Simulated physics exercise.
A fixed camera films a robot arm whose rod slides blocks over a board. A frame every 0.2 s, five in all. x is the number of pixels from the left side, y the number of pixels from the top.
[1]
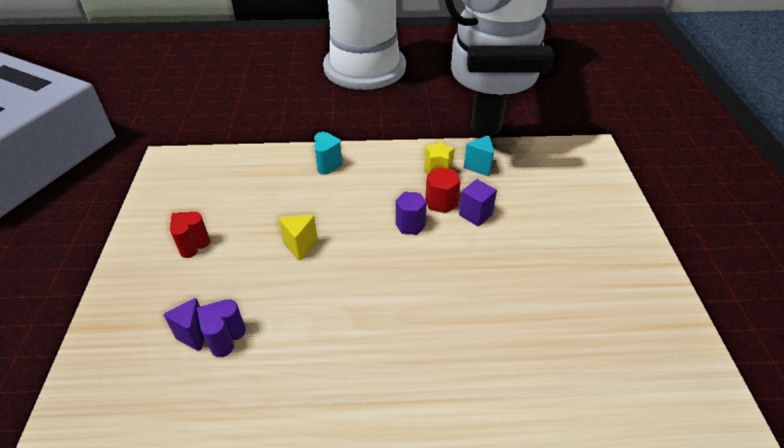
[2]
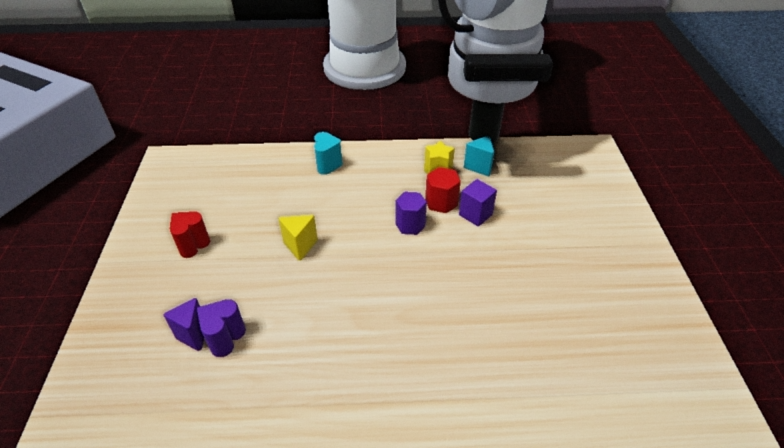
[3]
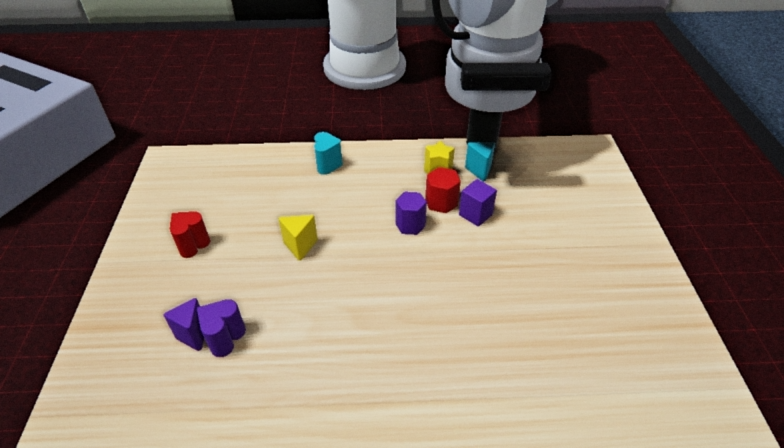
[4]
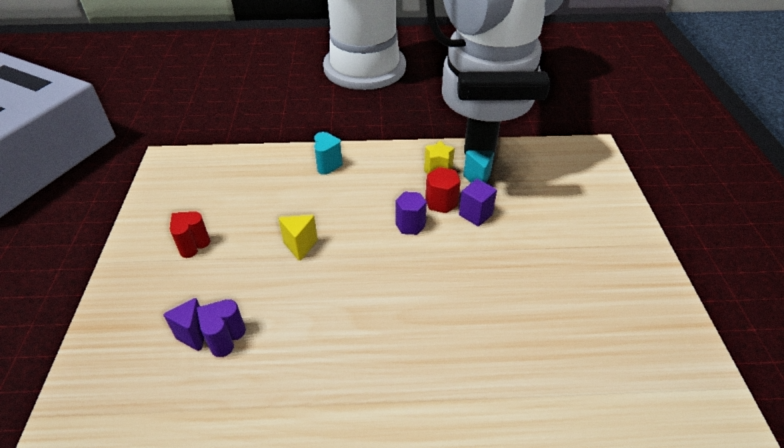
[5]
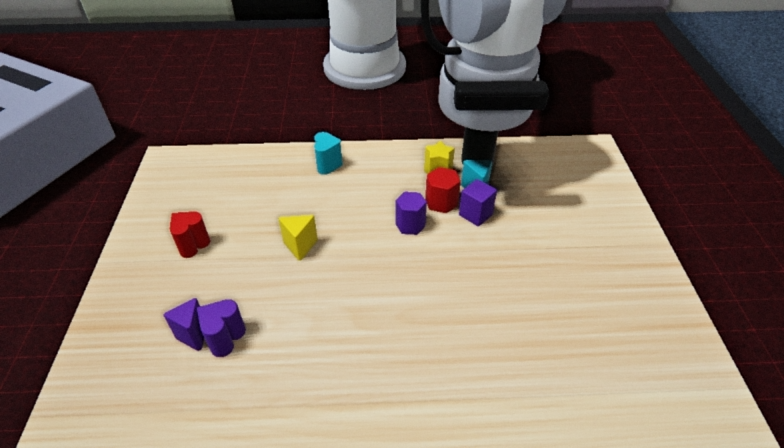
A robot arm with a dark rod reaches down at the back edge of a wooden table, behind a turquoise three-sided block. The rod moves slightly forward and nudges the block a short way toward the purple square block, while the other red, yellow, purple and turquoise blocks stay still.
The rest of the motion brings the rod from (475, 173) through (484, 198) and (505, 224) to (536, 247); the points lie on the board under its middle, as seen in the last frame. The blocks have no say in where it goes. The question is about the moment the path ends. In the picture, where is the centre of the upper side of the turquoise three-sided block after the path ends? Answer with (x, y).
The middle of the upper face of the turquoise three-sided block will lie at about (504, 223) in the picture.
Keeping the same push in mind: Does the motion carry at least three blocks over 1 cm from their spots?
No, it doesn't check out.
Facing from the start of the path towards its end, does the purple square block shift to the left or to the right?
Out to the right.
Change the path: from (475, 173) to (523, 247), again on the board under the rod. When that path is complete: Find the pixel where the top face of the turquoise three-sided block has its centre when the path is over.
Its top face will be centred at roughly (510, 237).
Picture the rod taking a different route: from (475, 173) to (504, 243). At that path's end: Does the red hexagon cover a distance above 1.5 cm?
No
The first path, step by step. One third of the way, rod at (487, 187); purple square block at (477, 208), turned 20° clockwise; turquoise three-sided block at (489, 193).
Two thirds of the way, rod at (508, 212); purple square block at (475, 213), turned 35° clockwise; turquoise three-sided block at (502, 218), turned 30° clockwise.
At the end, rod at (540, 235); yellow star still; purple square block at (475, 213), turned 35° clockwise; turquoise three-sided block at (504, 223), turned 50° clockwise.
